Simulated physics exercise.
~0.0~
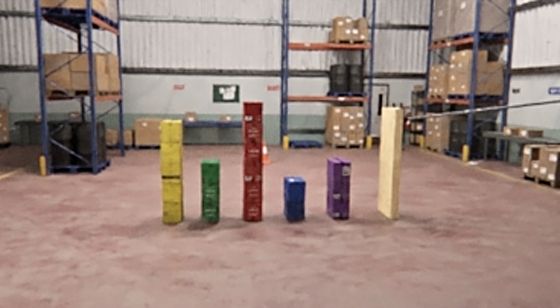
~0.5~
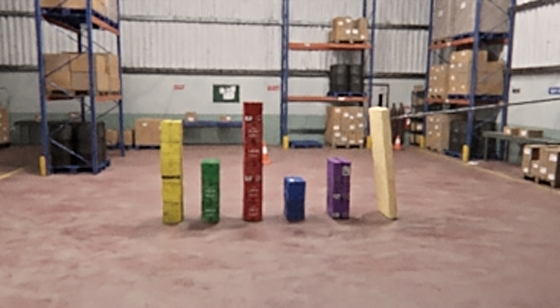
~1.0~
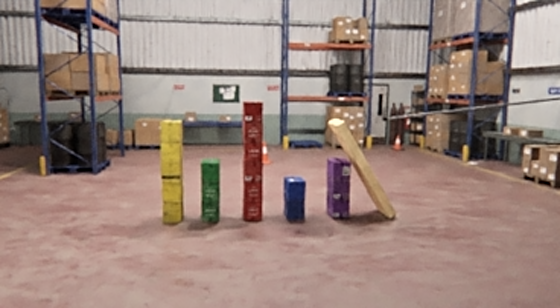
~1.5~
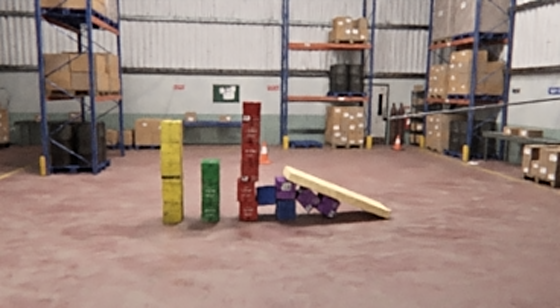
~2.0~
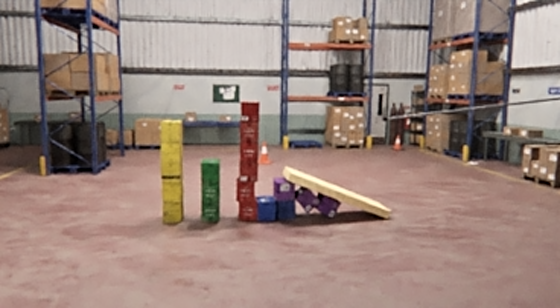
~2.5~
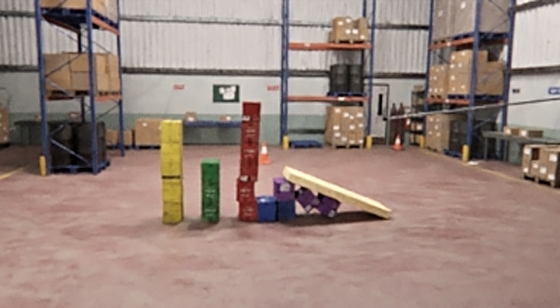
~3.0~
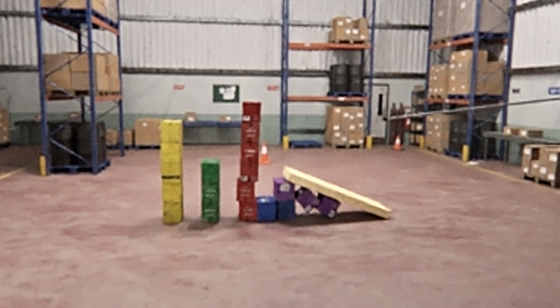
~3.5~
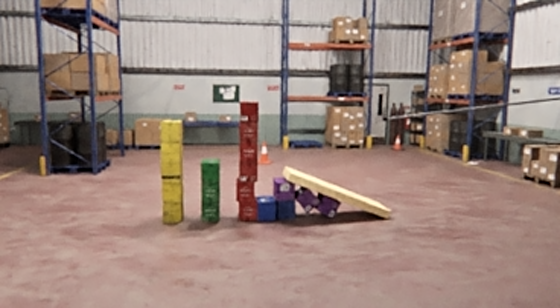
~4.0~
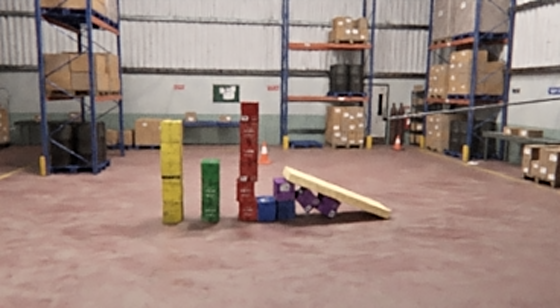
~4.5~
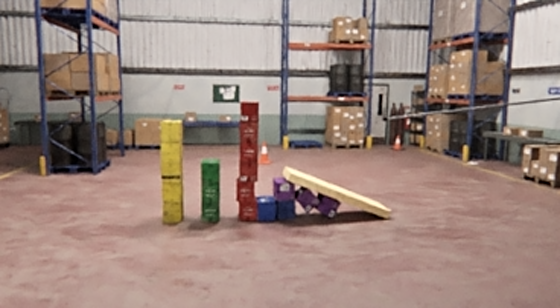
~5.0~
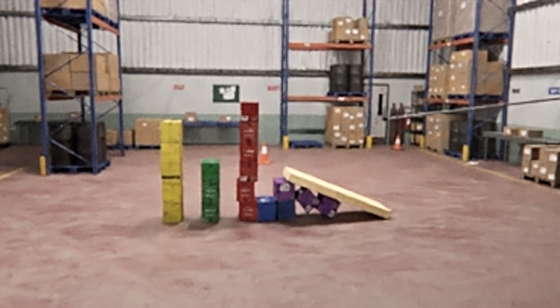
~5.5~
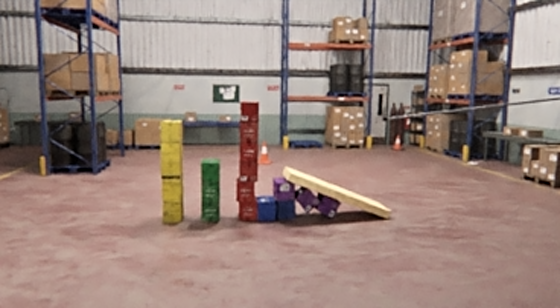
In the video, a pole tips a tall pale board leftward in a warehouse, knocking over the purple carton column and displacing the top blue carton. The board comes to rest slanted on the purple cartons, while the red, green and yellow columns remain standing.
